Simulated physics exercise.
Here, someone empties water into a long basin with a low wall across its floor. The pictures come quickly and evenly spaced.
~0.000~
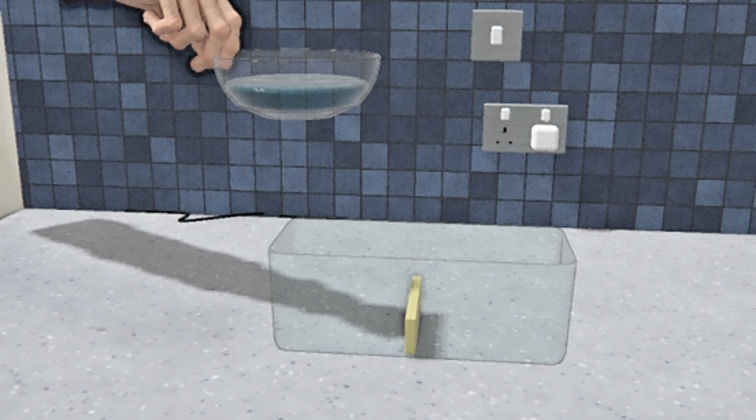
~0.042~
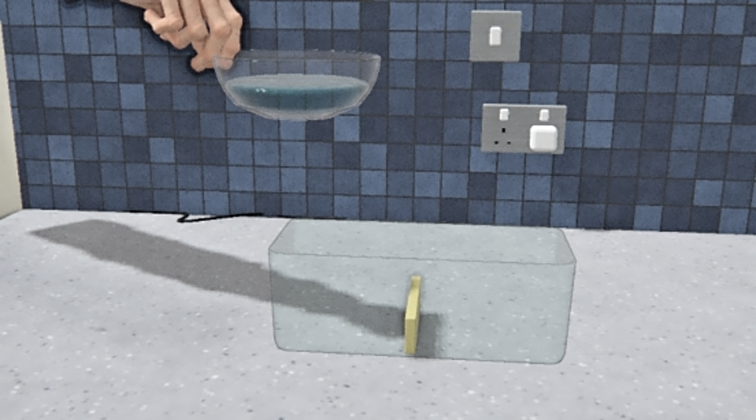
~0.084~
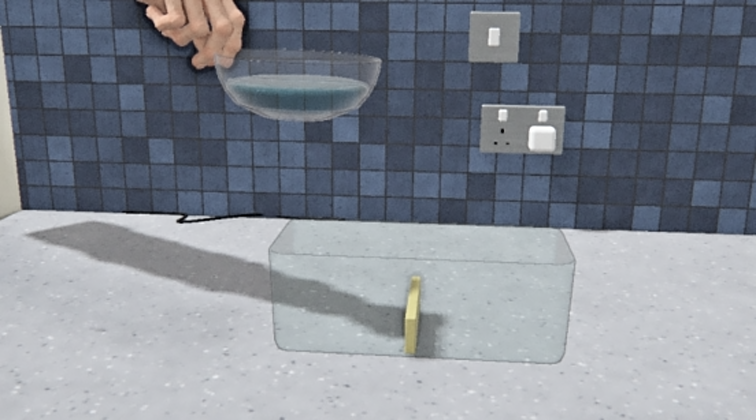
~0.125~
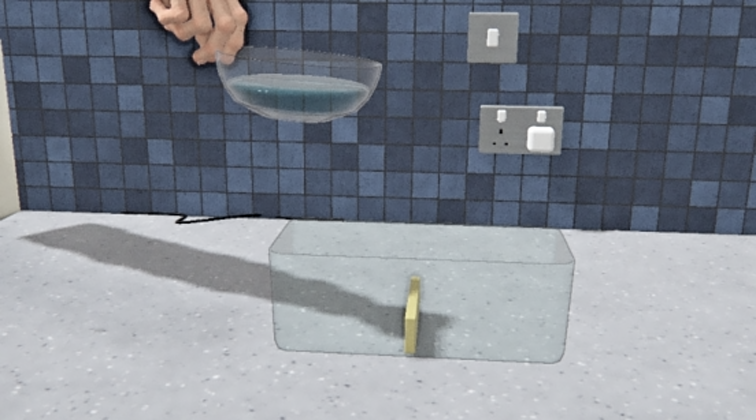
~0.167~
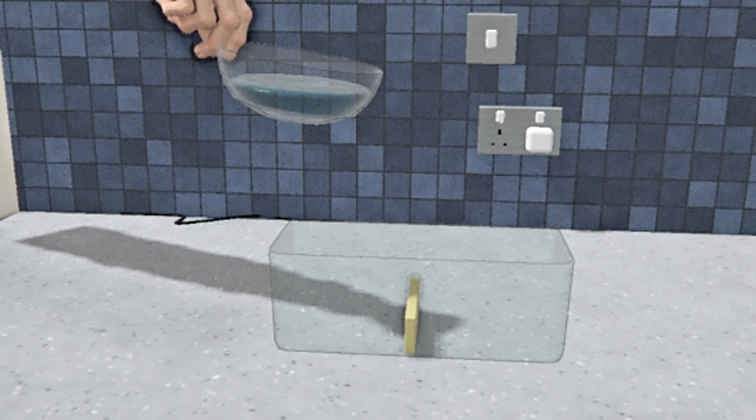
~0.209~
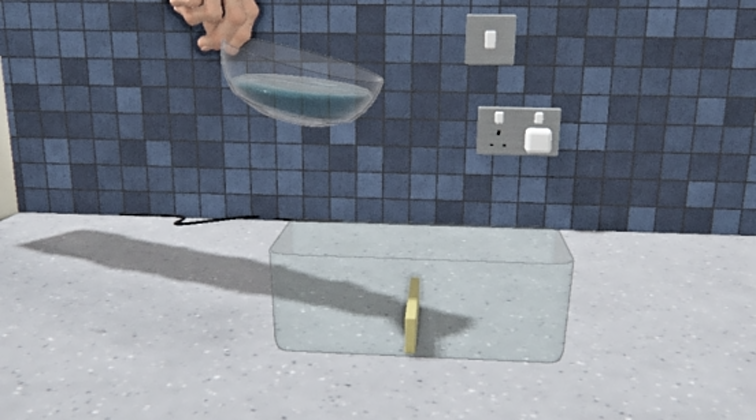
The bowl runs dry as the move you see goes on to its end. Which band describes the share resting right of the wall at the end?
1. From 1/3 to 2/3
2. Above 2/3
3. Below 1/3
1, from 1/3 to 2/3.
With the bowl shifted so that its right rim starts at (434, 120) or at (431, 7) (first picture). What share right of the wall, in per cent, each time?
80 % and 80 %.
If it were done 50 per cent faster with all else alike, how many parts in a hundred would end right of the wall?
It comes to about 45 per cent.
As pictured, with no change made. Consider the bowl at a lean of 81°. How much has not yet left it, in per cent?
Some 20 in a hundred has yet to spill out.
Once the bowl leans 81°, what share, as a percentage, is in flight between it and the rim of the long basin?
Roughly 60 percent.
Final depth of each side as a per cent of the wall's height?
Left part: 30 per cent; right part: 30.
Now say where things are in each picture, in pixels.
In the first picture, tilt 0°; pouring edge (379, 58); surface from (229, 80) to (370, 83); the long basin's rim runs from (280, 235) to (569, 246); the wall's top is at (414, 298).
In the second picture, tilt 1°; pouring edge (379, 60); surface from (229, 80) to (370, 84).
In the third picture, tilt 2°; pouring edge (379, 63); surface from (229, 79) to (370, 86).
In the fourth picture, tilt 5°; pouring edge (380, 68); surface from (230, 79) to (370, 89).
In the fifth picture, tilt 9°; pouring edge (381, 74); surface from (232, 78) to (371, 90).
In the sixth picture, tilt 14°; pouring edge (382, 83); surface from (235, 77) to (373, 93).
A moment on, the bowl is tipped on its side and 19 per cent is still to pour, 3 is left of the wall and 17 right of it.
Next, the bowl is tipped right over and 0 per cent is still to pour, 45 is left of the wall and 52 right of it.
Then the bowl is tipped right over and 0 per cent is still to pour, 47 is left of the wall and 52 right of it.
Later the bowl is tipped right over and 0 per cent is still to pour, 47 is left of the wall and 52 right of it.
At rest 47 per cent lies left of the wall, 52 right of it and 1 outside.
